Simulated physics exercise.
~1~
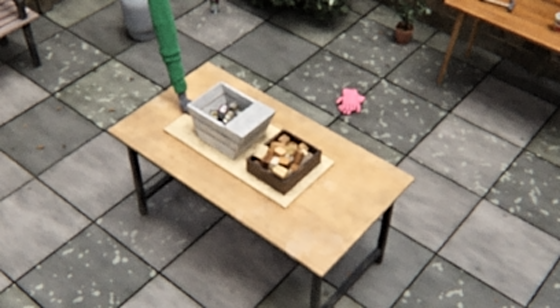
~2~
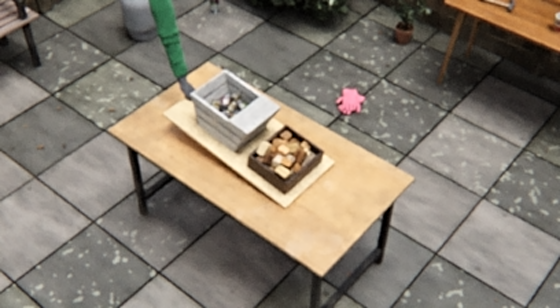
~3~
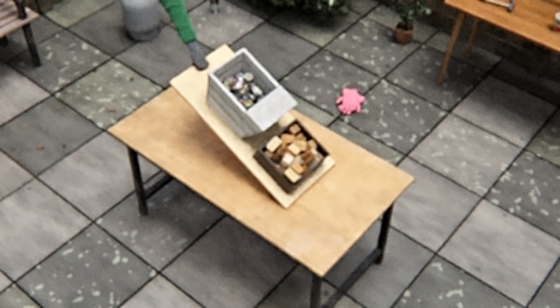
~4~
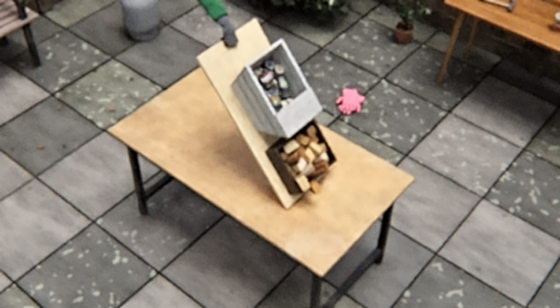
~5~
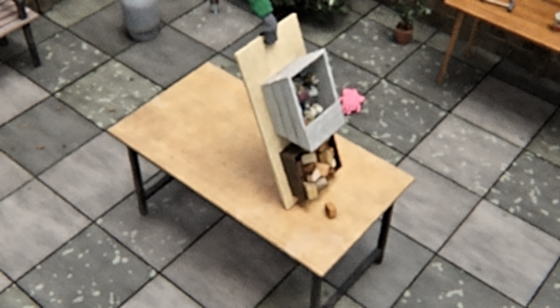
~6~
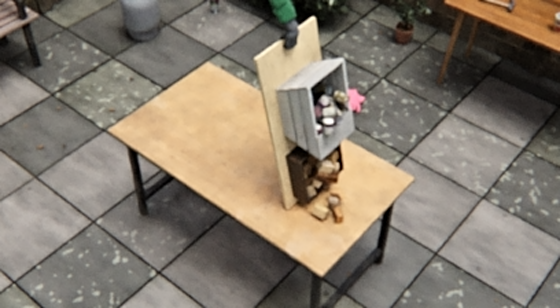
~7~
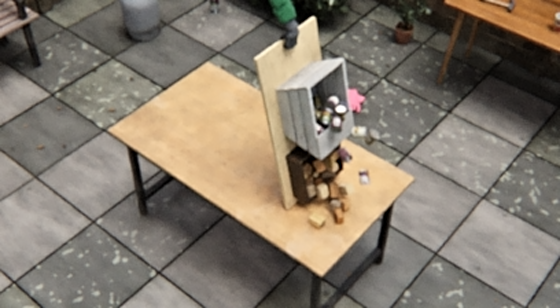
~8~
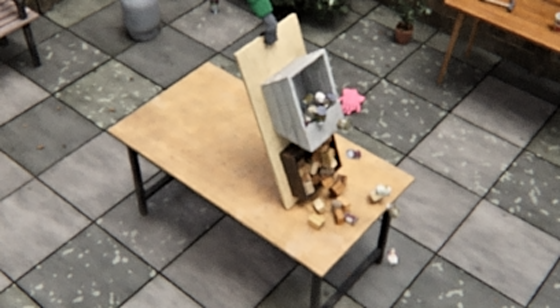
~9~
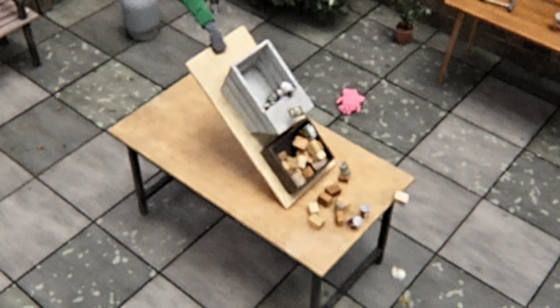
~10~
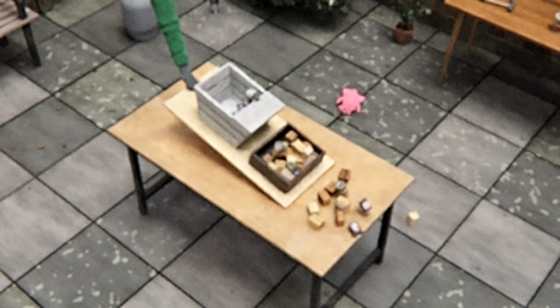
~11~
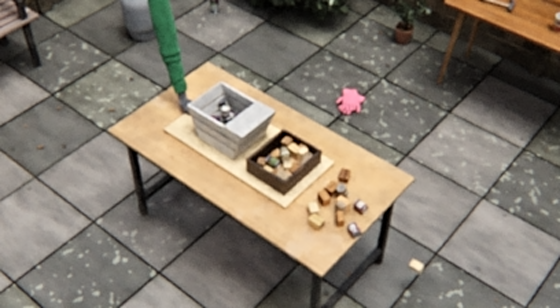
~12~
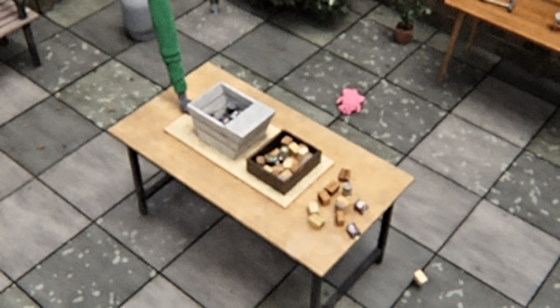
The clip opens on a wooden table on a paved patio, with a pale grey box and a dark box of wooden blocks fixed to a board. A green-sleeved arm lifts the board's left end, tilting it steeply until it stands nearly upright. Blocks tumble from the dark box onto the tabletop, and small tins spill from the pale box, some dropping past the table's edge. The arm then lowers the board flat again. At the end, both boxes still hold some of their contents, while spilled pieces lie scattered on the table's right side and one rests on the paving.
